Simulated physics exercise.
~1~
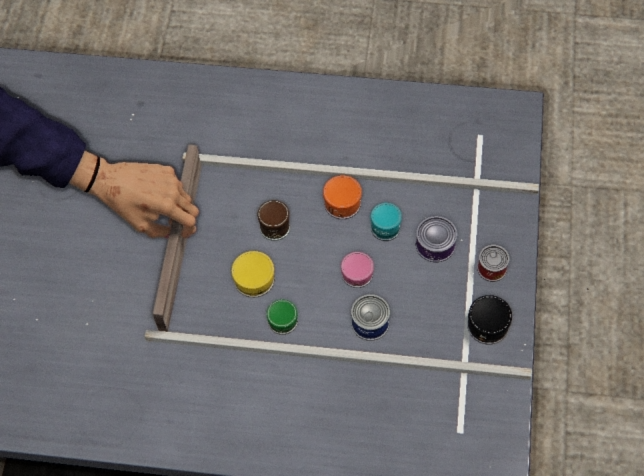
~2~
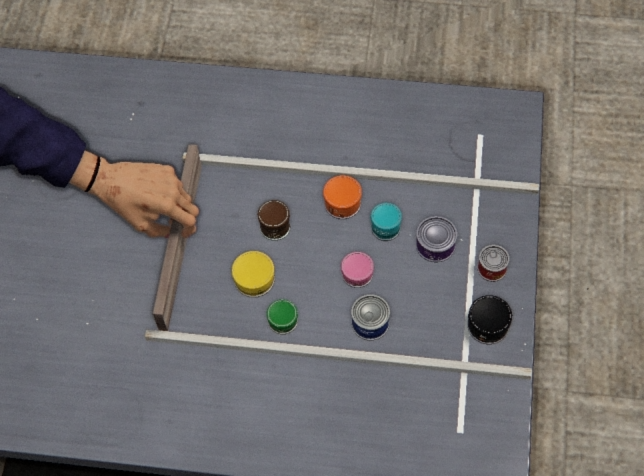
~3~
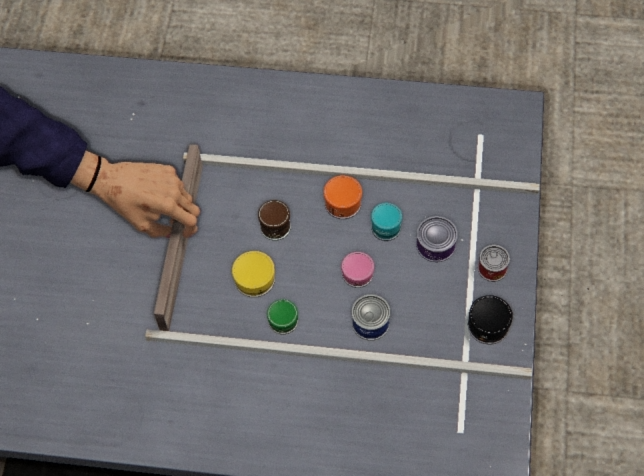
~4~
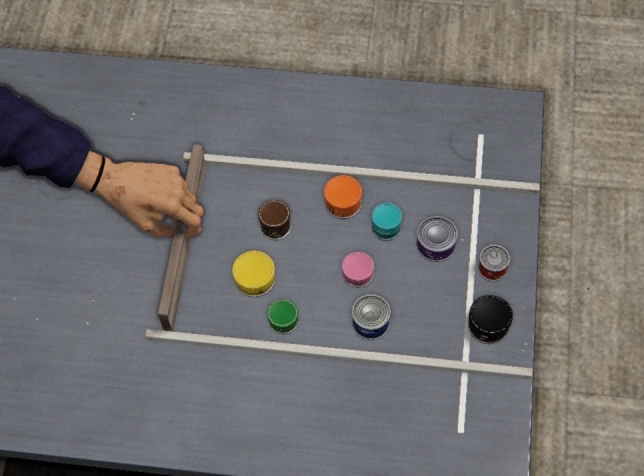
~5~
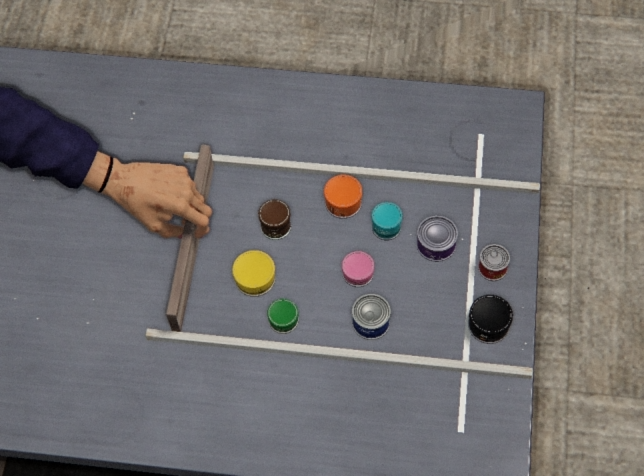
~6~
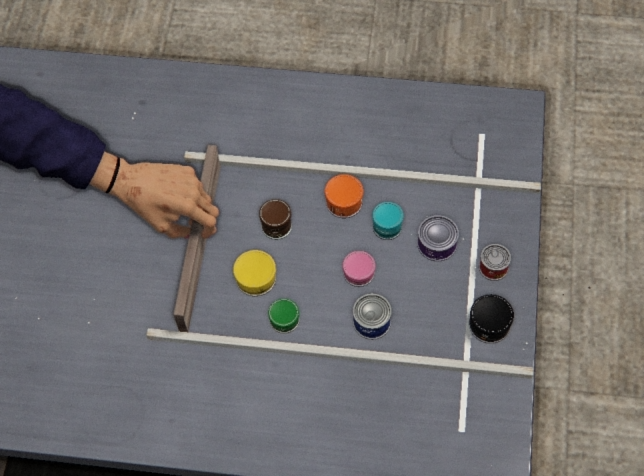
A hand slides a wooden board slightly right behind ten small, still, scattered round containers.
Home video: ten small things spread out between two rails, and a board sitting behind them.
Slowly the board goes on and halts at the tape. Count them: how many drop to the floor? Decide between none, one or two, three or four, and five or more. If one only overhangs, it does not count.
Going by the pictures, one or two pieces get pushed right off.
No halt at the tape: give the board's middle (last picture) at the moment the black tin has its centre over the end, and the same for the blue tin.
Near (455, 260), then near (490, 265).
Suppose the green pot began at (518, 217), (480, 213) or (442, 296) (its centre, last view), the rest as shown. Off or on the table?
In that order, it is lost; is kept; remains up.
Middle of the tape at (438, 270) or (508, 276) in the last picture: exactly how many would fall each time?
Try by try, 0 and 5.
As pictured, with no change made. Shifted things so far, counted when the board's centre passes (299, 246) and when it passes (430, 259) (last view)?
I get 3 at the one place and 10 at the other.
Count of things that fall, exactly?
The number is 2.
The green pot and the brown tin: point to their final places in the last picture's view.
The green pot ends at (483, 343) and the brown tin at (491, 238).
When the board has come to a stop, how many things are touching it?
5 in contact.
Soon after, none off yet; red tin at rest near (495, 262); black tin at rest near (491, 319); purple tin at rest near (438, 238).
After that, none off yet; red tin displaced a little near (506, 265); black tin displaced a little near (507, 319); purple tin displaced about its own width near (475, 251).
In the end, the number that fall off is one or two; gone, black tin and red tin.
